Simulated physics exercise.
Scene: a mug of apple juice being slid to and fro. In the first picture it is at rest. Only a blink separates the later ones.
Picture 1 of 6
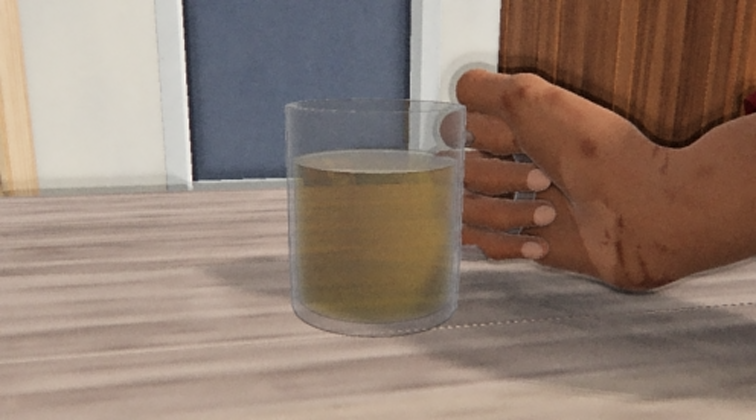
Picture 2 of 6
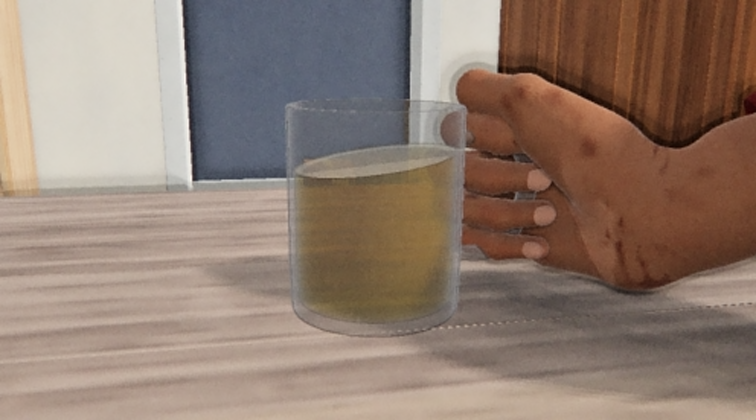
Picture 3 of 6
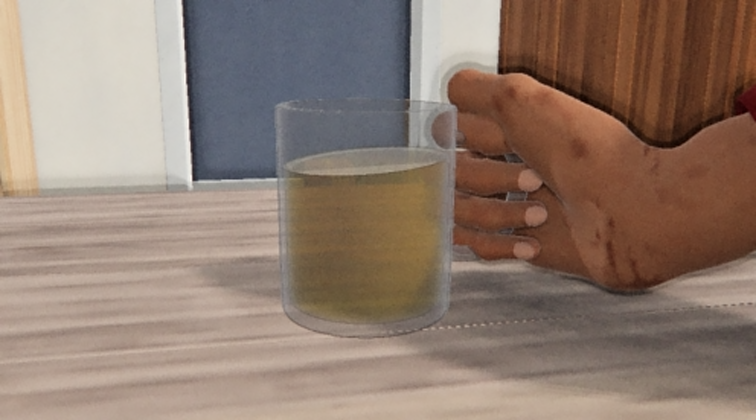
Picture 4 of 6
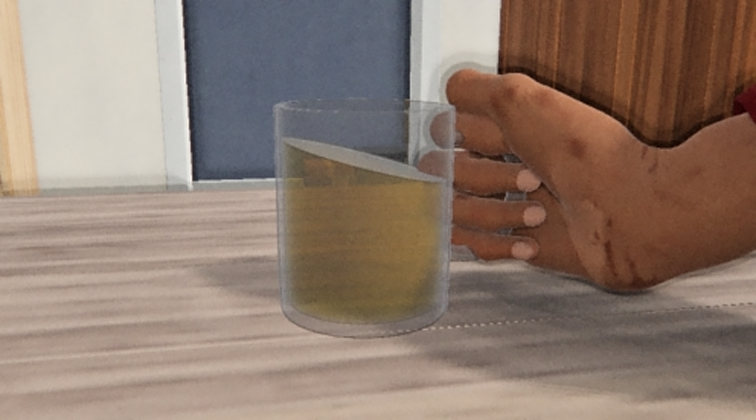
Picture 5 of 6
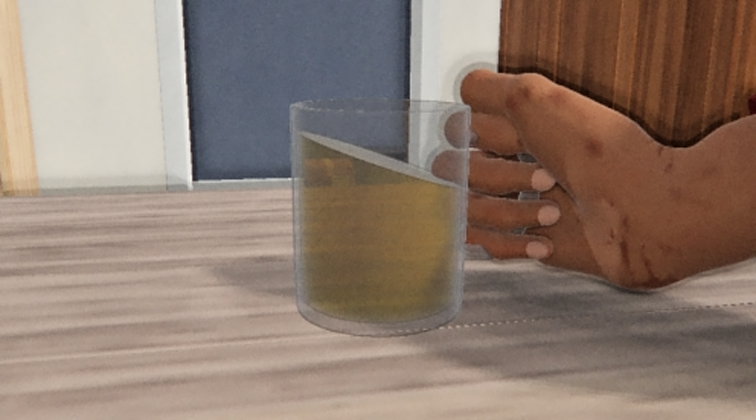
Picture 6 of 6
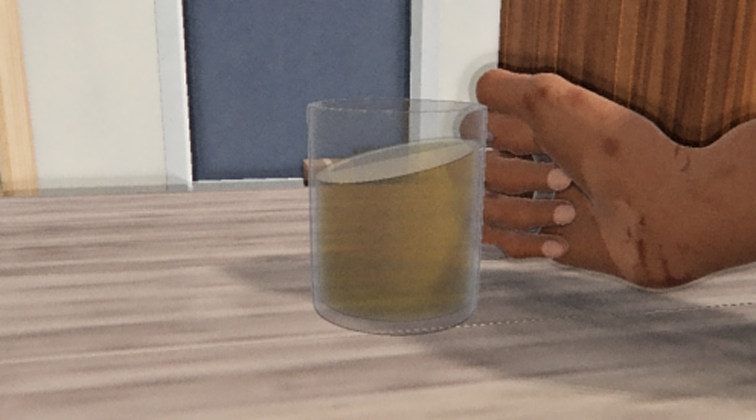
Hand beside a glass of yellowish liquid as the glass slides slightly left, then right, the liquid sloshing from side to side.
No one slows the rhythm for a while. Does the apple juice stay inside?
No: Some escapes.
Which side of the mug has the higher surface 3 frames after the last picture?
To the left end.
A moment on, the highest wave so far goes over the rim.
When it is over, the highest wave so far goes over the rim; some is on the top.
